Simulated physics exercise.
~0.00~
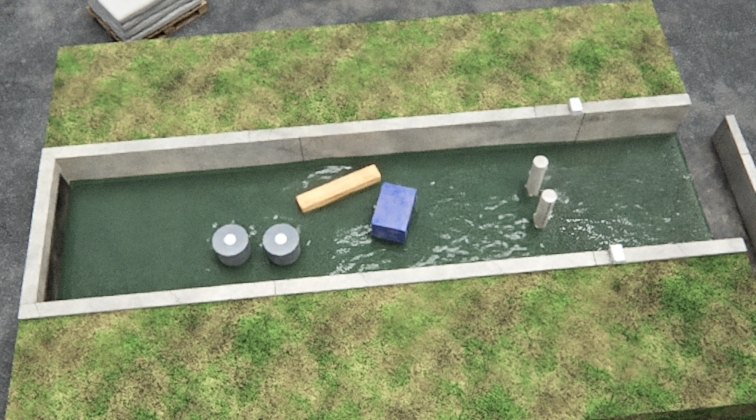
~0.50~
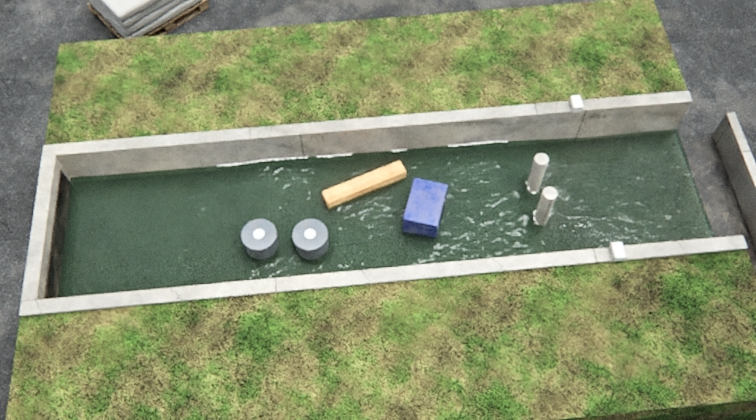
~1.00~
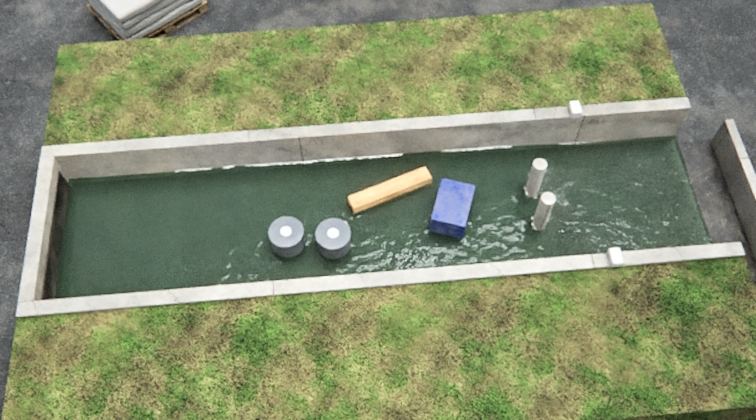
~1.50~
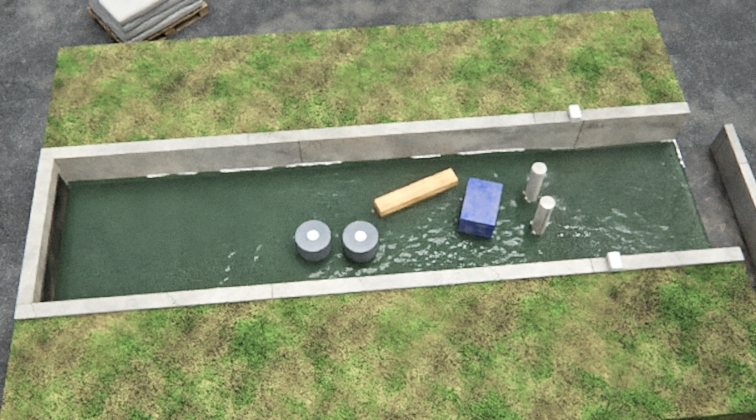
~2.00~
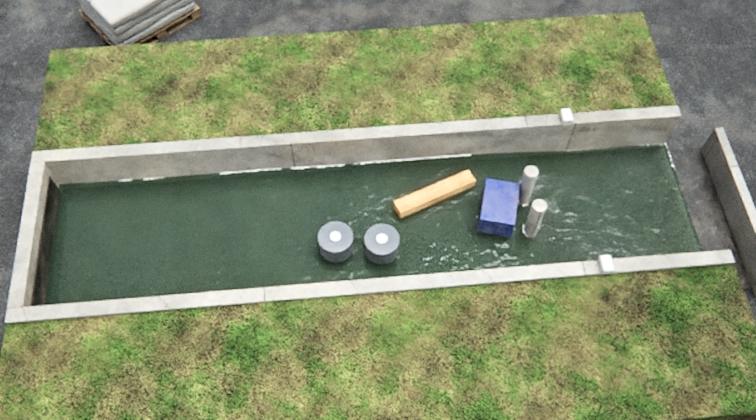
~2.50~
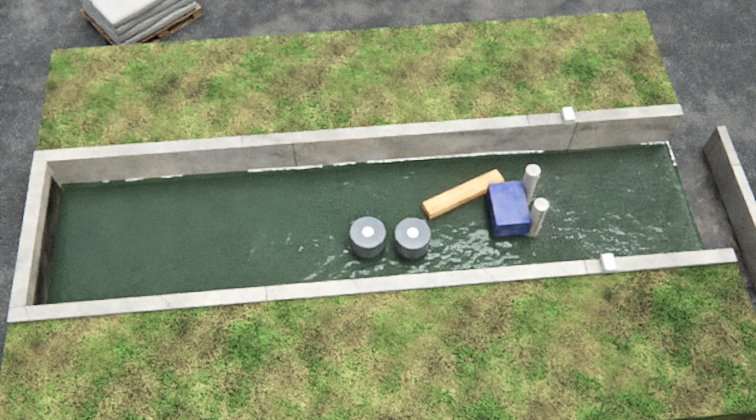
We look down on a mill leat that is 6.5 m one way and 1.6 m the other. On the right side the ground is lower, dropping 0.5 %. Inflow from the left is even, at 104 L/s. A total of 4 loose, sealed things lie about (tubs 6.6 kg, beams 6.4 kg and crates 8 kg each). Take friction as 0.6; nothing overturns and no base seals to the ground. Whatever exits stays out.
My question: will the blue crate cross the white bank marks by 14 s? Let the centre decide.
Looking at the scene, the blue crate fails.
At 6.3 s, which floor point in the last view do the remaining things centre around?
Somewhere near (538, 241).
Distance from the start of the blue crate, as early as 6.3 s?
It has shifted about 120 cm.
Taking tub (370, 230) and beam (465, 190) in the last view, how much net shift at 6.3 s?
Log: Item 1 at 250 cm, item 2 gone out.
After 3.5 s the blue crate is near (509, 203), 1.3 m from its start, afloat; 0 of 4 are over the mark; 4 afloat.
After 6.3 s the blue crate is near (509, 203), 1.3 m from its start, afloat; 2 of 4 are over the mark; 2 afloat.
After 10.0 s the blue crate is near (510, 203), 1.3 m from its start, afloat; 3 of 4 are over the mark; 1 afloat.
After 14.0 s the blue crate is near (510, 203), 1.3 m from its start, afloat; 3 of 4 are over the mark; 1 afloat.
